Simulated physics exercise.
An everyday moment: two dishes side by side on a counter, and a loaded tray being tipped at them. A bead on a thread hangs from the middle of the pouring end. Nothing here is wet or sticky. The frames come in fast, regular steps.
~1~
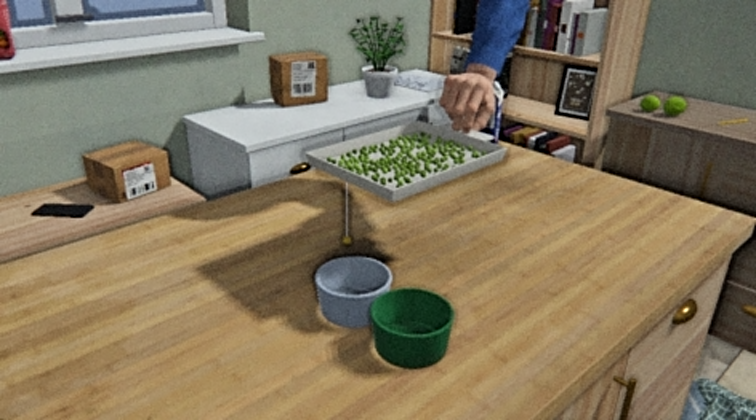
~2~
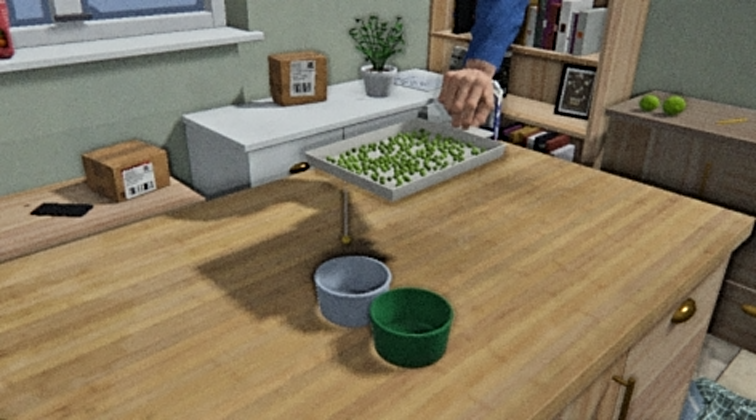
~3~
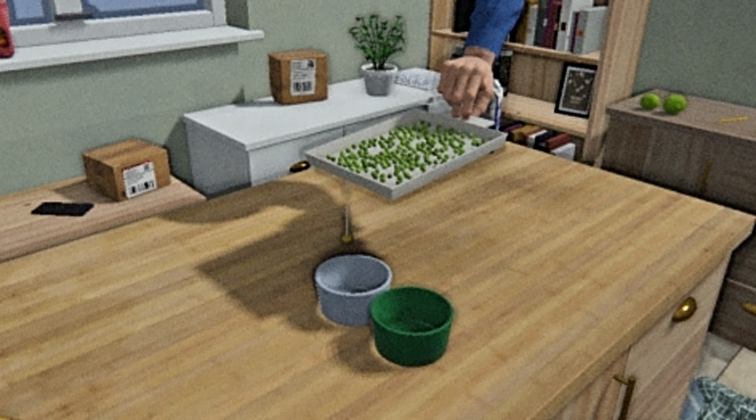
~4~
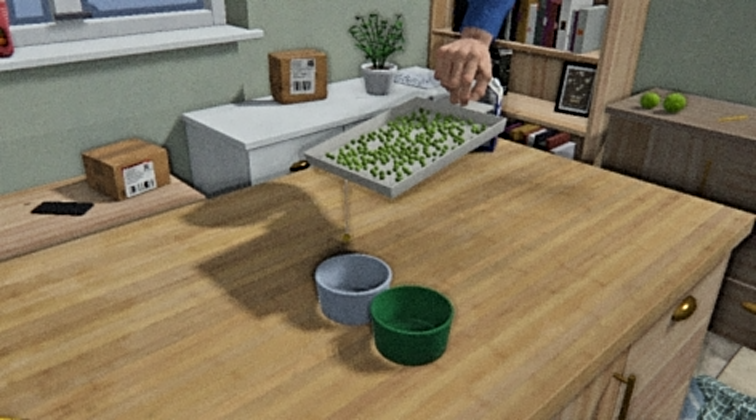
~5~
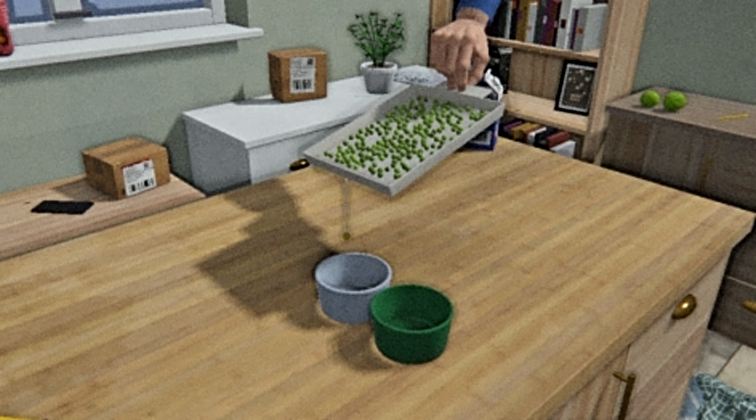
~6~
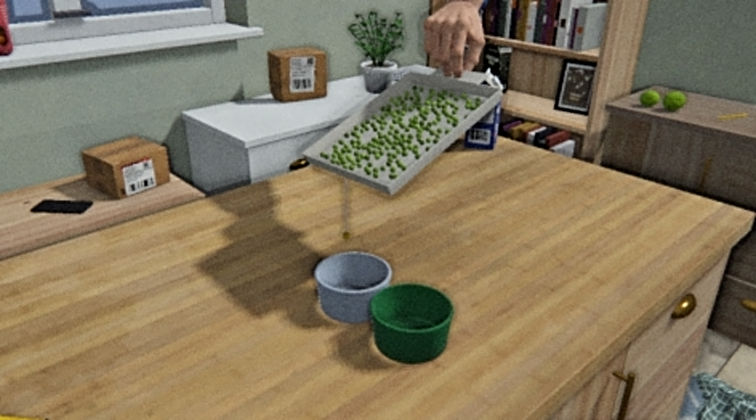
The footage shows a hand raising the far end of a tray of small green peas above a wooden counter, steadily steepening its slant toward a gray dish and a green dish, while the peas shift slightly on the tray.
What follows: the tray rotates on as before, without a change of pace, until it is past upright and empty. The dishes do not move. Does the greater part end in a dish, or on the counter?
Together they catch less than half.
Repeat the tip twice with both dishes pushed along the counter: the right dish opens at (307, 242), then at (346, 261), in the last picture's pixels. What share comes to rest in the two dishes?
First some 60, then 80 per cent.
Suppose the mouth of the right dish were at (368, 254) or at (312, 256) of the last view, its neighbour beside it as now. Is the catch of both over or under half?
In turn: Not half; most of it.
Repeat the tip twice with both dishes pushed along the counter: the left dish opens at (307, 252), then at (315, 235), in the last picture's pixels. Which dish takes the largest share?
The first try: The left dish. The second: The left one.
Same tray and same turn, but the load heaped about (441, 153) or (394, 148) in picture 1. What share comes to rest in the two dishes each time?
About 30 and 20 per cent.
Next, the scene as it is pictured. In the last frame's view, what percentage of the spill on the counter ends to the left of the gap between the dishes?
Close to 100 per cent.
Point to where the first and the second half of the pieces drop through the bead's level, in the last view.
At about (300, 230), then at (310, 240).
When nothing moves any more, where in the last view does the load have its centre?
Around (293, 280).
Just after the last frame, tray tipped steeply; the larger part on the tray; just a few outside both; about a tenth in the air.
A moment on, tray tipped past a quarter turn; roughly a third on the tray; just a few in the left dish; roughly a quarter outside both; roughly a third in the air.
Further on, tray tipped past a quarter turn; roughly a quarter in the left dish; the larger part outside both.
When it is over, tray tipped past a quarter turn; not one in the right dish; roughly a quarter in the left dish; the larger part outside both.
